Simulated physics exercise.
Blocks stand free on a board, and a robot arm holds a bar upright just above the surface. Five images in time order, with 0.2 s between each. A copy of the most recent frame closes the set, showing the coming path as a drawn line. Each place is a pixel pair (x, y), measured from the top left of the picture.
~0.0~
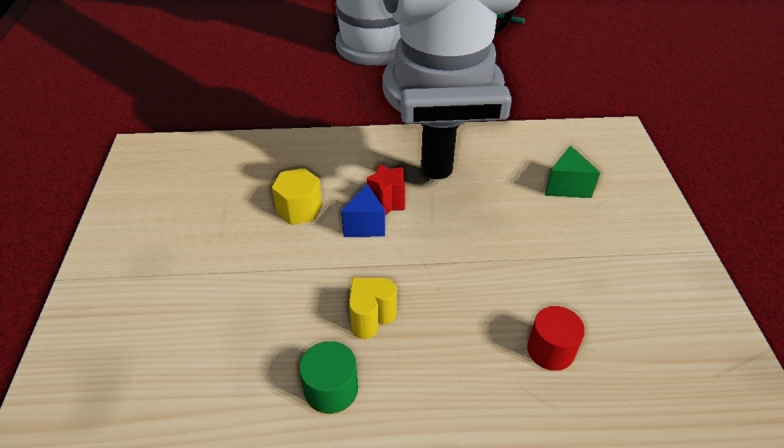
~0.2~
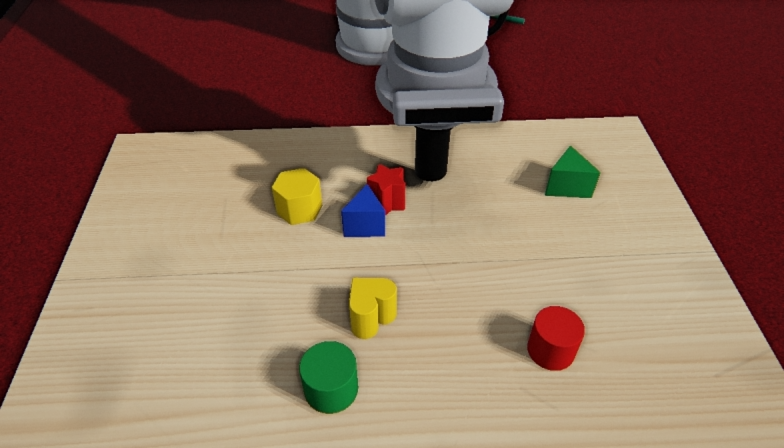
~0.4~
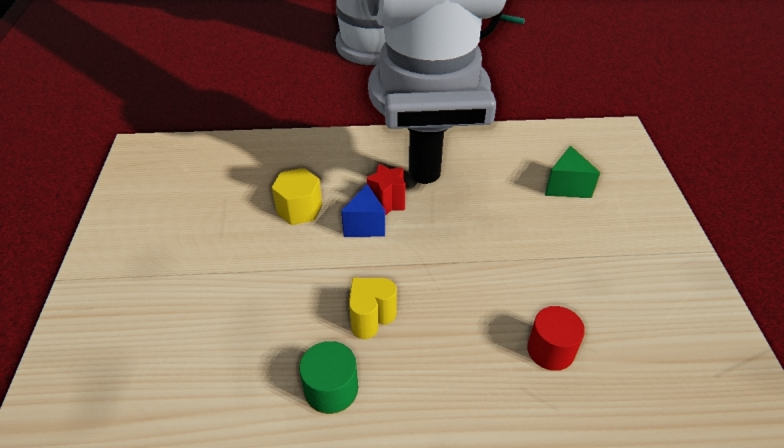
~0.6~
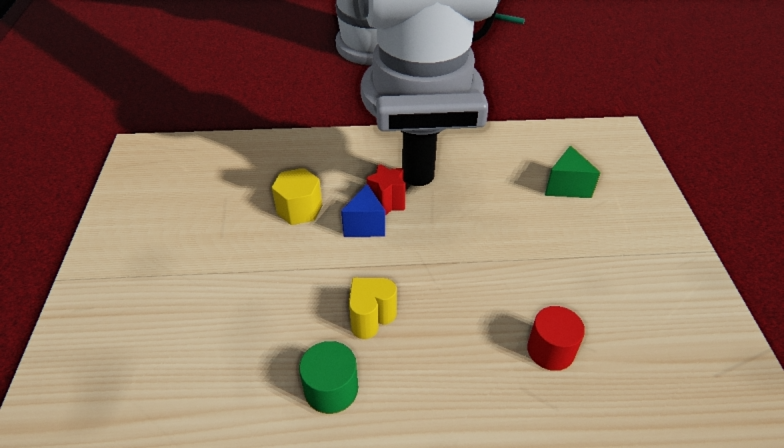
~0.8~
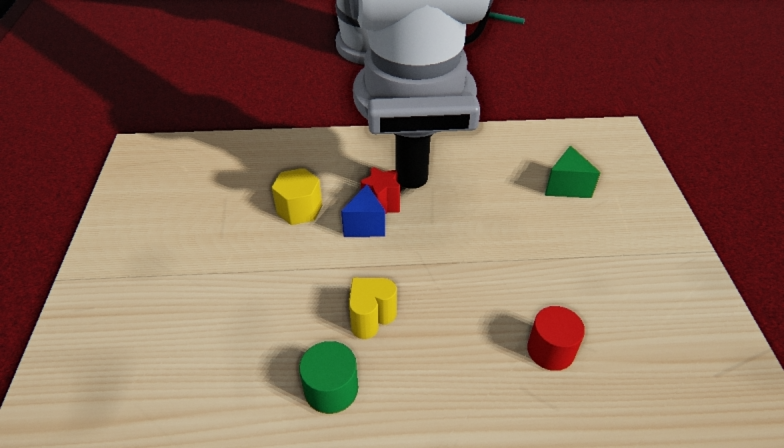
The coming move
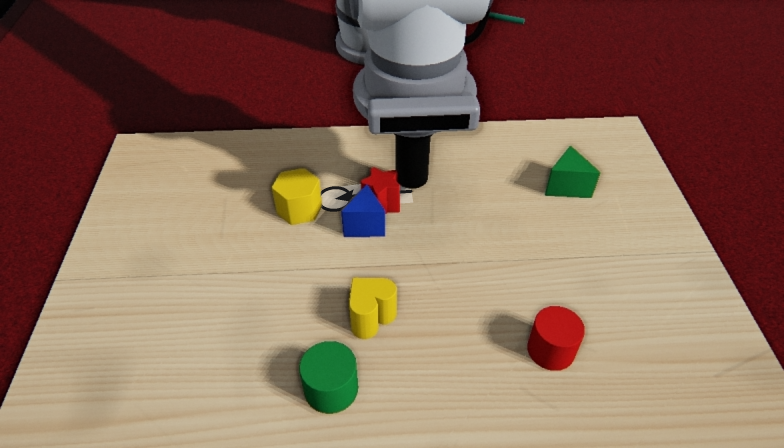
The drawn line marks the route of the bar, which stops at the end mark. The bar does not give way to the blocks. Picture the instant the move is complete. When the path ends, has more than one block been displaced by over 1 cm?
That would be a yes.
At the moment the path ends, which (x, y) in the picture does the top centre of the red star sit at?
Answer: (326, 194).
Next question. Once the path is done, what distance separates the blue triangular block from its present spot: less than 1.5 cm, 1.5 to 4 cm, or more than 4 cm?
It will move between 1.5 and 4 cm.
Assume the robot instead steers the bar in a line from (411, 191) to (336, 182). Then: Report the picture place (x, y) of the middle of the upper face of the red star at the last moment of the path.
I think it will end close to (347, 178).
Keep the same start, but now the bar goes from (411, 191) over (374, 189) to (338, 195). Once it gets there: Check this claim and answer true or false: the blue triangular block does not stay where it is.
That is true.
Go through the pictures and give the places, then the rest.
In the first frame, lower end of the bar at (437, 169), tops of blocks, yellow hexagonal block at (296, 183), blue triangular block at (364, 201), red star at (387, 177).
In the second frame, bar at (431, 171), blocks as before.
In the third frame, bar at (425, 174), blocks as before.
In the fourth frame, bar at (418, 176), blocks as before.
In the fifth frame, bar at (412, 178), yellow hexagonal block at (296, 183), blue triangular block at (364, 201), red star at (381, 179).
The drawn path runs from (411, 191) over (386, 193) and (360, 195) to (335, 199).
The first path, step by step. Halfway along, bar at (372, 181); blue triangular block at (354, 210), turned 40° anticlockwise; red star at (349, 186), turned 35° anticlockwise.
At the end, bar at (333, 186); yellow hexagonal block at (292, 184); blue triangular block at (352, 213), turned 60° anticlockwise; red star at (326, 194), turned 75° anticlockwise.
